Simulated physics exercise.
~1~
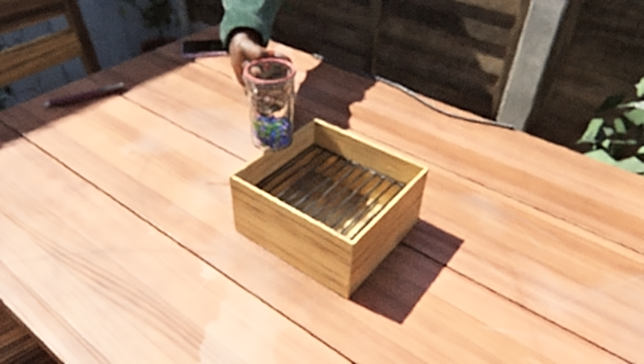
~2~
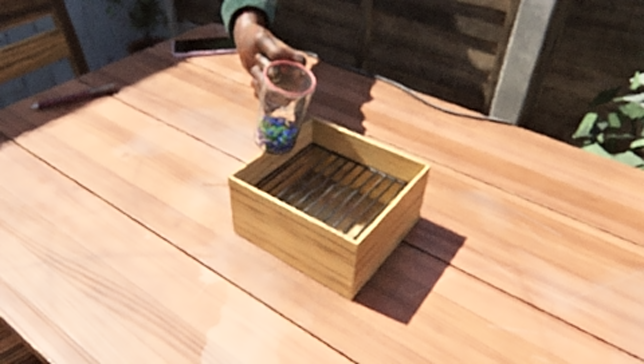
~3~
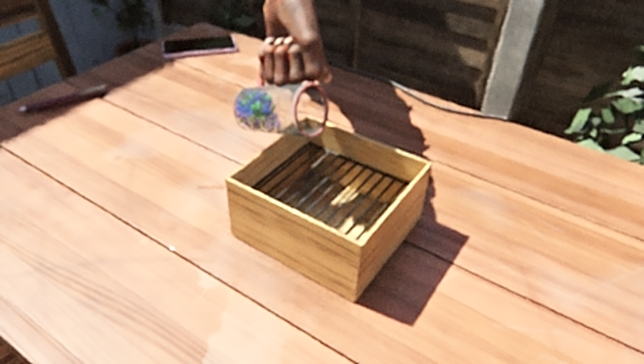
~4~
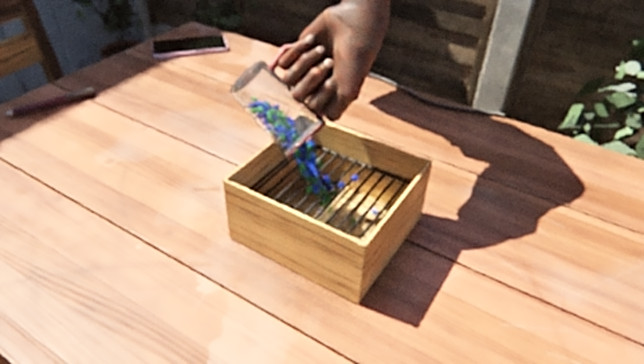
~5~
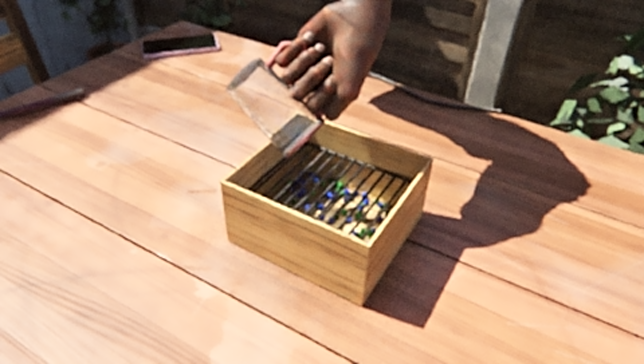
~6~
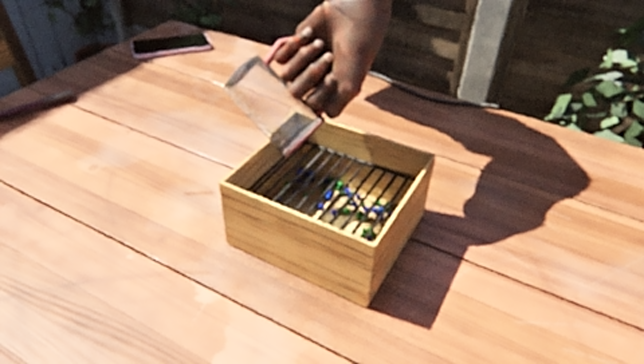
A hand tipped a clear cup of small blue and green pieces over a wooden box with wires across it, and the pieces tumbled onto the rack and slipped through until nearly all lay beneath, the emptied cup still held upside down above.
